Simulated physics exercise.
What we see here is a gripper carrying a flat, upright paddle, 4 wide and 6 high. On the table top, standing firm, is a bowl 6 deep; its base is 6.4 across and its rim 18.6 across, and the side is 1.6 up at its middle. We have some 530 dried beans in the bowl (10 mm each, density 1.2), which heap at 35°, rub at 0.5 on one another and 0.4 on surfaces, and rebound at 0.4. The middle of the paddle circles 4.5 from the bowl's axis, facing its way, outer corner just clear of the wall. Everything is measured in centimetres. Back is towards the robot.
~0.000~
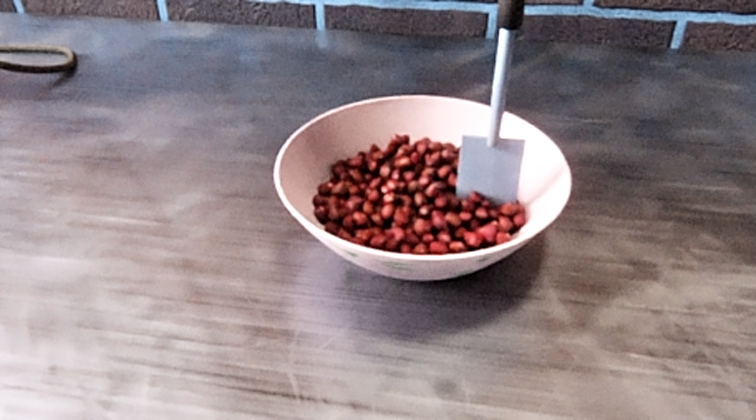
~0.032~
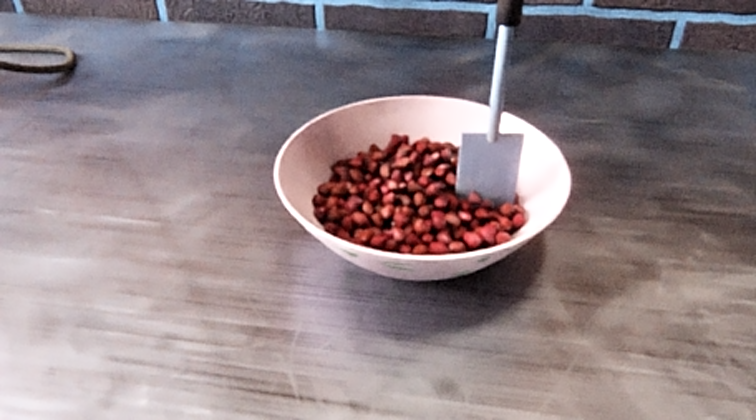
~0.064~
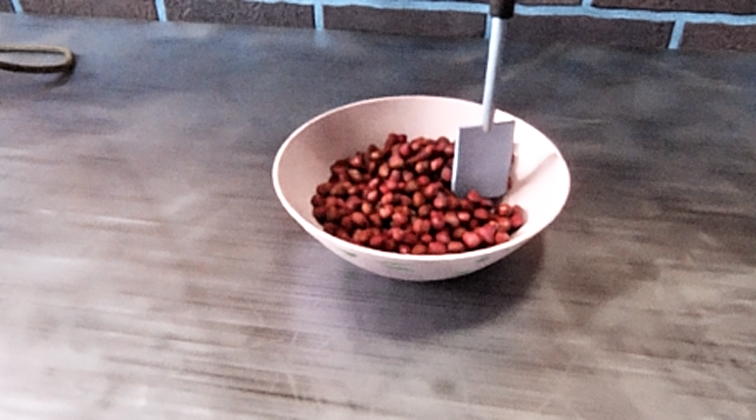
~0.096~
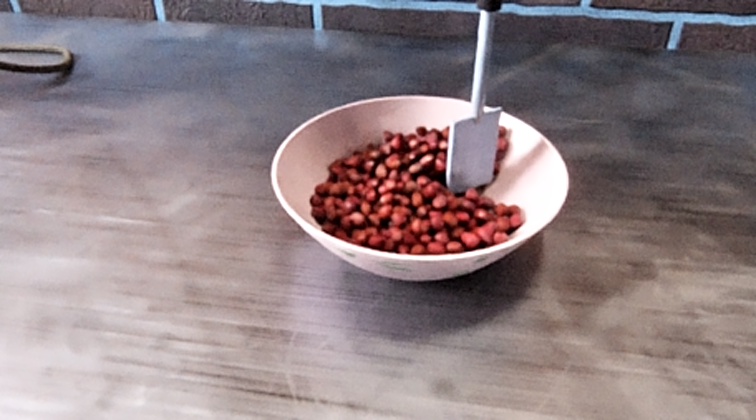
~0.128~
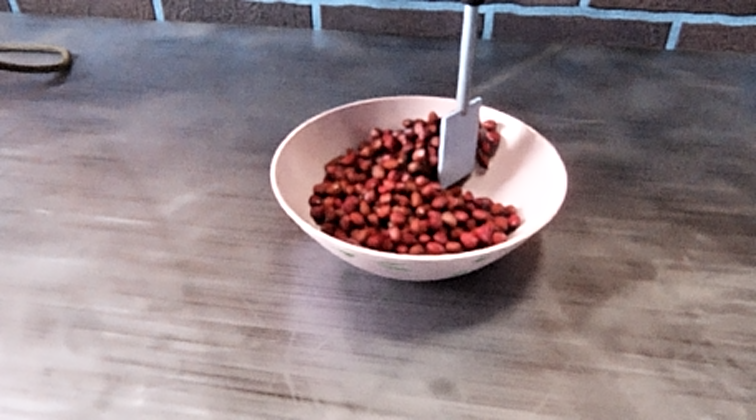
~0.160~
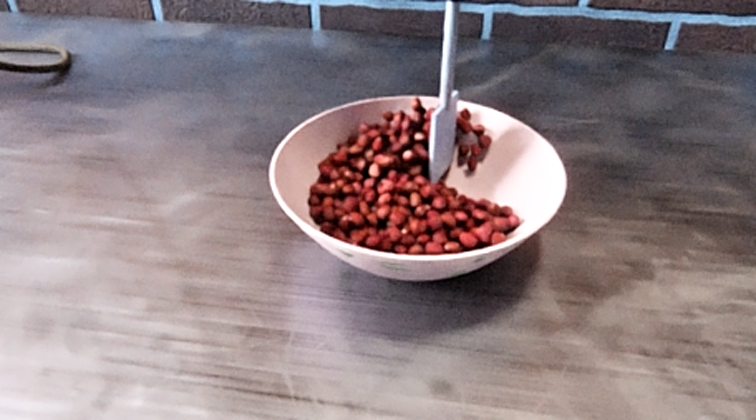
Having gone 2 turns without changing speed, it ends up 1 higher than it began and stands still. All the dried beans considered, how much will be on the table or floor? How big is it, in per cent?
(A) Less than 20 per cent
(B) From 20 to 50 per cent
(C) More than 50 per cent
A.
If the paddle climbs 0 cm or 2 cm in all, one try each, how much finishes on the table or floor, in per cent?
Some 25 and 10 per cent.
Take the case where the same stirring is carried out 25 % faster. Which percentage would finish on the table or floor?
20 %.
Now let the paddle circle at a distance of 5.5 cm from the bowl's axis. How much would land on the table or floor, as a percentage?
Near 10 percent.
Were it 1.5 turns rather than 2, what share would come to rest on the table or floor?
Close to 10 in a hundred.
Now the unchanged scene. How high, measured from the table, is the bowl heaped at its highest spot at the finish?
About 6.0 cm.
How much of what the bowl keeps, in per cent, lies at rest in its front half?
50 %.
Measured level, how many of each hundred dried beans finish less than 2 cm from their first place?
Something close to 25 percent, I'd say.
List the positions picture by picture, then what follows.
In the first frame, paddle neck at (497, 116), 0° round; upper third of the load around (414, 190), from x 320 to 520, top at y 140; 532 in the bowl.
In the second frame, paddle neck at (496, 112), 7° round; upper third of the load around (415, 188), from x 320 to 520, top at y 140.
In the third frame, paddle neck at (490, 102), 22° round; upper third of the load around (417, 183), from x 315 to 520, top at y 140.
In the fourth frame, paddle neck at (479, 94), 38° round; upper third of the load around (417, 176), from x 315 to 515, top at y 125.
In the fifth frame, paddle neck at (465, 87), 54° round; upper third of the load around (408, 167), from x 315 to 515, top at y 115.
In the sixth frame, paddle neck at (447, 82), 71° round; upper third of the load around (398, 161), from x 315 to 515, top at y 105; 532 in the bowl.
By 0.67 s, 326° round, highest piece 8 above the table; 483 in the bowl, 43 on the table or floor, 6 in flight or on the tool.
By 1.17 s, 222° round, highest piece 8 above the table; 470 in the bowl, 60 on the table or floor, 2 in flight or on the tool.
By 1.63 s, 0° round, highest piece 6 above the table; 461 in the bowl, 71 on the table or floor.
By 2.33 s, 0° round, highest piece 6 above the table; 461 in the bowl, 71 on the table or floor.
Final count, 461 in the bowl, 71 on the table or floor. That is 13 % on the table or floor.
